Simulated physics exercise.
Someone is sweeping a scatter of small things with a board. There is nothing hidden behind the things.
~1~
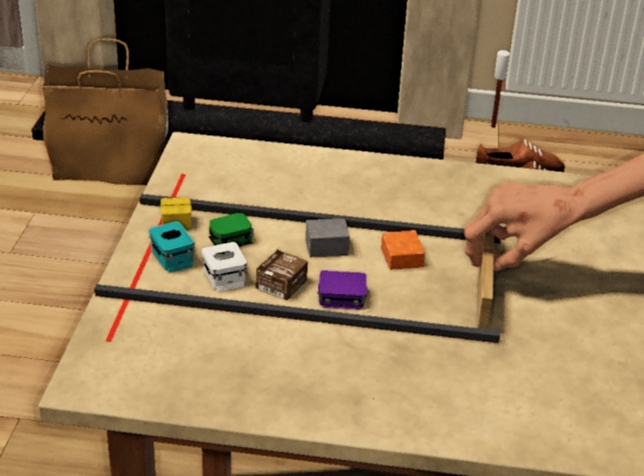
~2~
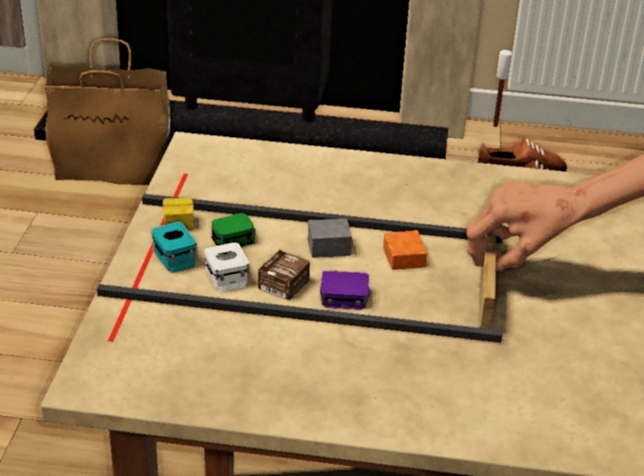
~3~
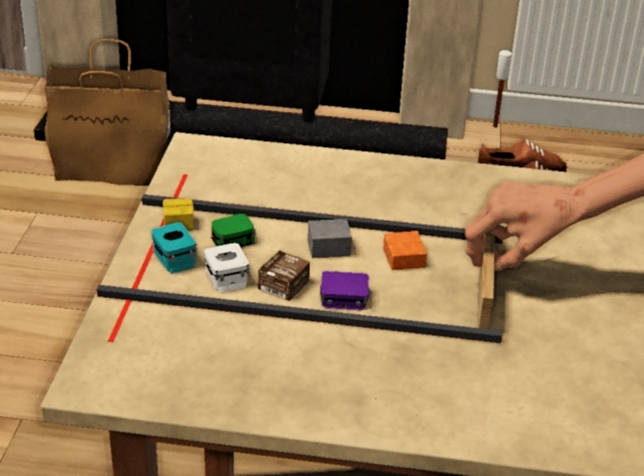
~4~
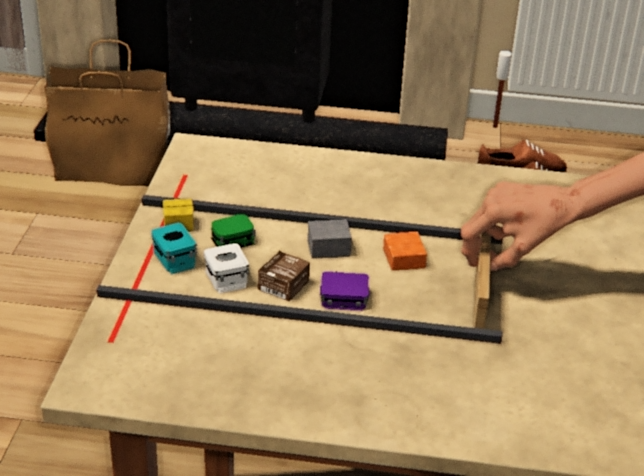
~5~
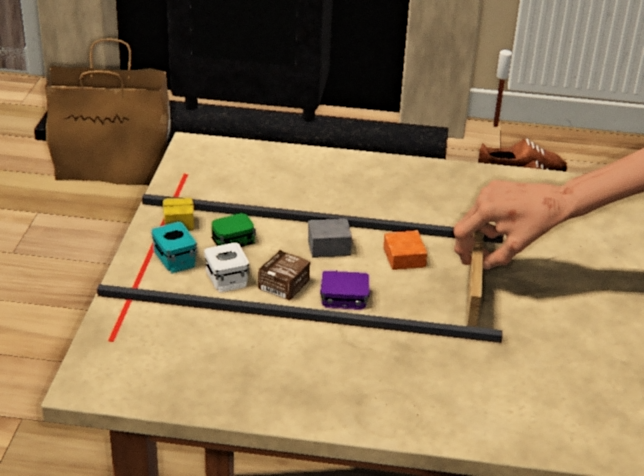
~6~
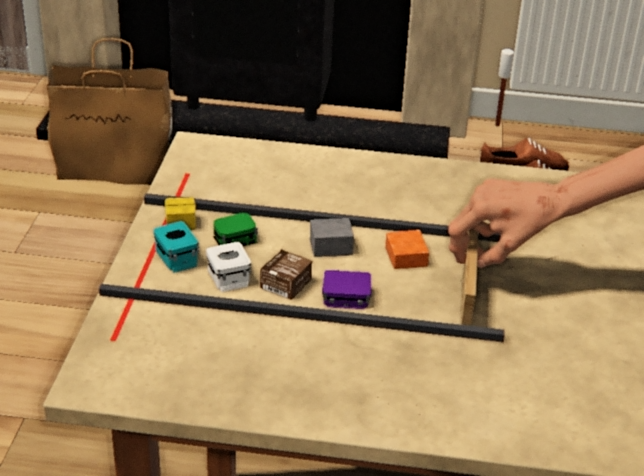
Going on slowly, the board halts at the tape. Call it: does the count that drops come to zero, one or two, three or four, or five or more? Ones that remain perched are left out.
It comes to five or more.
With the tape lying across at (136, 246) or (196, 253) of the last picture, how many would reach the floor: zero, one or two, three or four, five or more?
First tape: Five or over. Second tape: 3 or 4.
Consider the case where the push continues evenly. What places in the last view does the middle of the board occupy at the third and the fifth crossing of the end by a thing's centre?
At (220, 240) for the third, at (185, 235) for the fifth.
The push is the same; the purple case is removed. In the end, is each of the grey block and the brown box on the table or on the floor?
The grey block ends up below while the brown box stays up top.
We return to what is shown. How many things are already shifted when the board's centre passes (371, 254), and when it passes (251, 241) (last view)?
3, then 8.
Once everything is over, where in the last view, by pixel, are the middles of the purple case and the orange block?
The purple case comes to rest at (120, 264), and the orange block comes to rest at (147, 219).
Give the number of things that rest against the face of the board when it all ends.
That would be 2 of them.
Soon after, none off yet; yellow box at rest near (181, 214); turquoise case at rest near (176, 246); green case at rest near (235, 232).
After that, none off yet; yellow box moving near (178, 211); turquoise case displaced a little near (163, 240); green case displaced about its own width near (191, 226).
And then, one off so far; yellow box tilting well over near (126, 208); turquoise case on its way down near (86, 445); green case tilting well over near (115, 226).
In the end, the number that fall off is five or more; gone, grey block, brown box, white case, green case, turquoise case and yellow box.
